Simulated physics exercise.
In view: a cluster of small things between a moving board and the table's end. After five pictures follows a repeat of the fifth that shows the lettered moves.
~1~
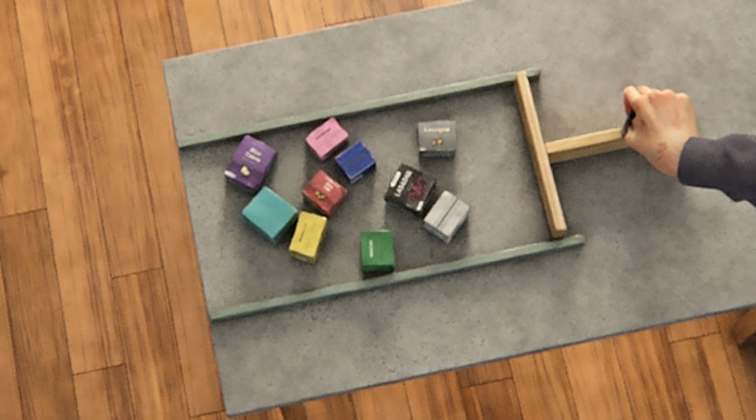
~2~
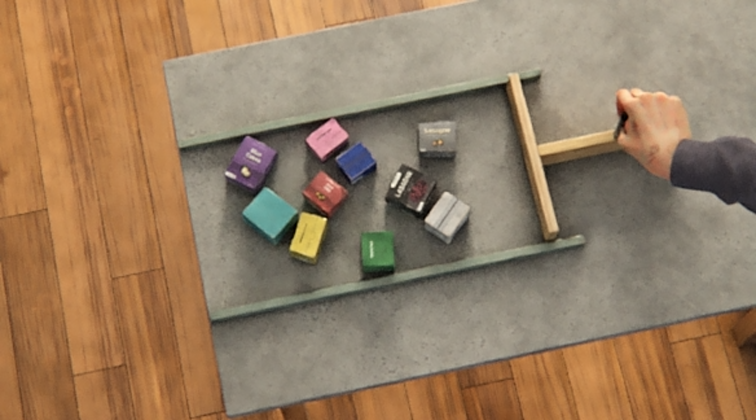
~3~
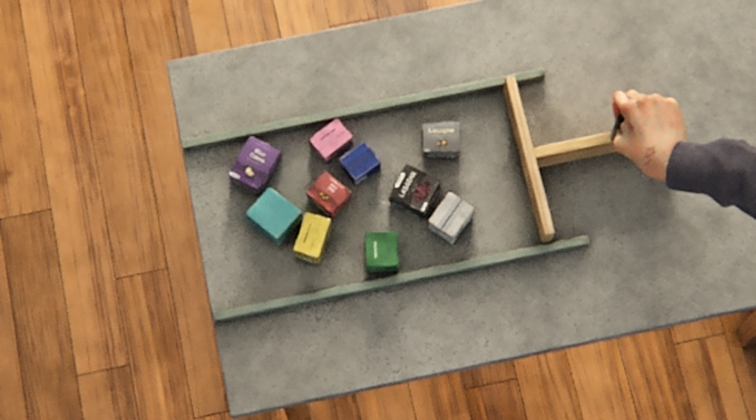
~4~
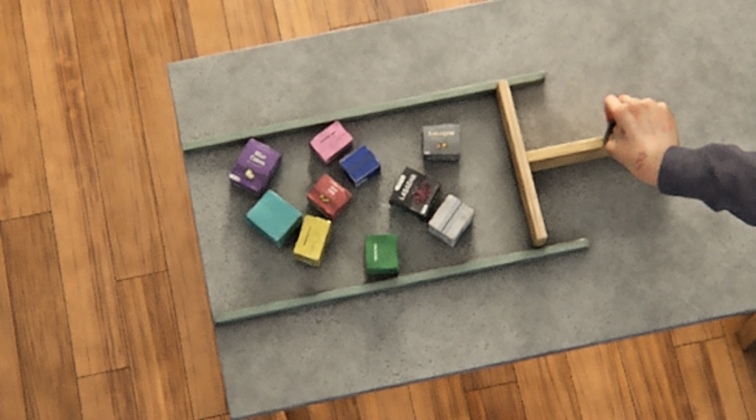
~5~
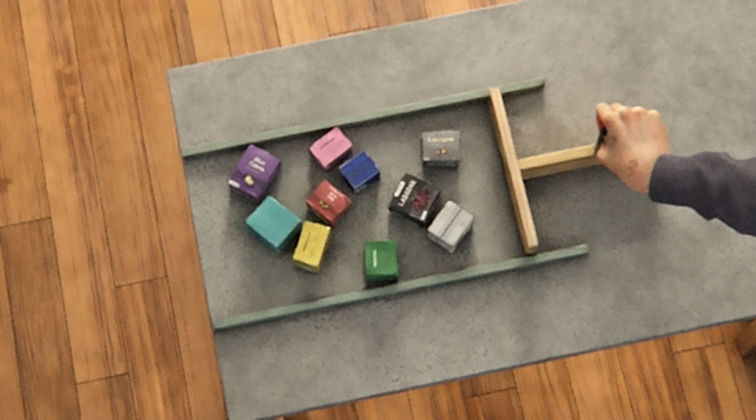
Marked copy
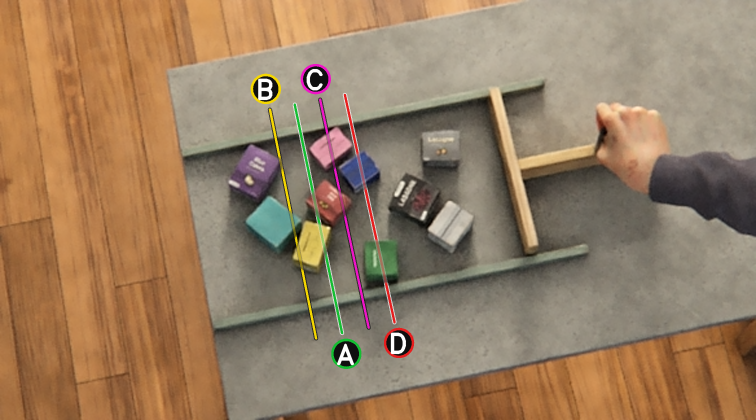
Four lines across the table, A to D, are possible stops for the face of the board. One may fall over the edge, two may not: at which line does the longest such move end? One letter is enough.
It can go as far as B.
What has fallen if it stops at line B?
The turquoise block.
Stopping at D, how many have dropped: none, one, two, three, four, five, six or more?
In all, none.
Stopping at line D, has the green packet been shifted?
By then, yes.
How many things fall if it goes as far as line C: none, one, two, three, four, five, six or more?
In all, none.
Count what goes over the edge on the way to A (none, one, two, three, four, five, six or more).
The count is none.
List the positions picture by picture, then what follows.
Purple box (251, 165); pink packet (327, 140); white box (446, 217), in the first picture.
Board (534, 152); red packet (325, 195), in the second picture.
Board (530, 154); black packet (414, 191), in the third picture.
Board (522, 158); yellow packet (313, 241), in the fourth picture.
Board (514, 166); green packet (381, 261); purple box (255, 174); pink packet (331, 150), in the fifth picture.
On the copy, A at (318, 216); B at (292, 221); C at (344, 211); D at (369, 206).
On B. First, board (436, 181); white box (418, 243); grey box (403, 158).
Then, board (357, 197); turquoise block (252, 237); red packet (281, 209).
Finally, board (295, 210); turquoise block over the edge; purple box (193, 182); one fallen.
By contrast, A is within the limit but short; C is within the limit but short; D is within the limit but short.
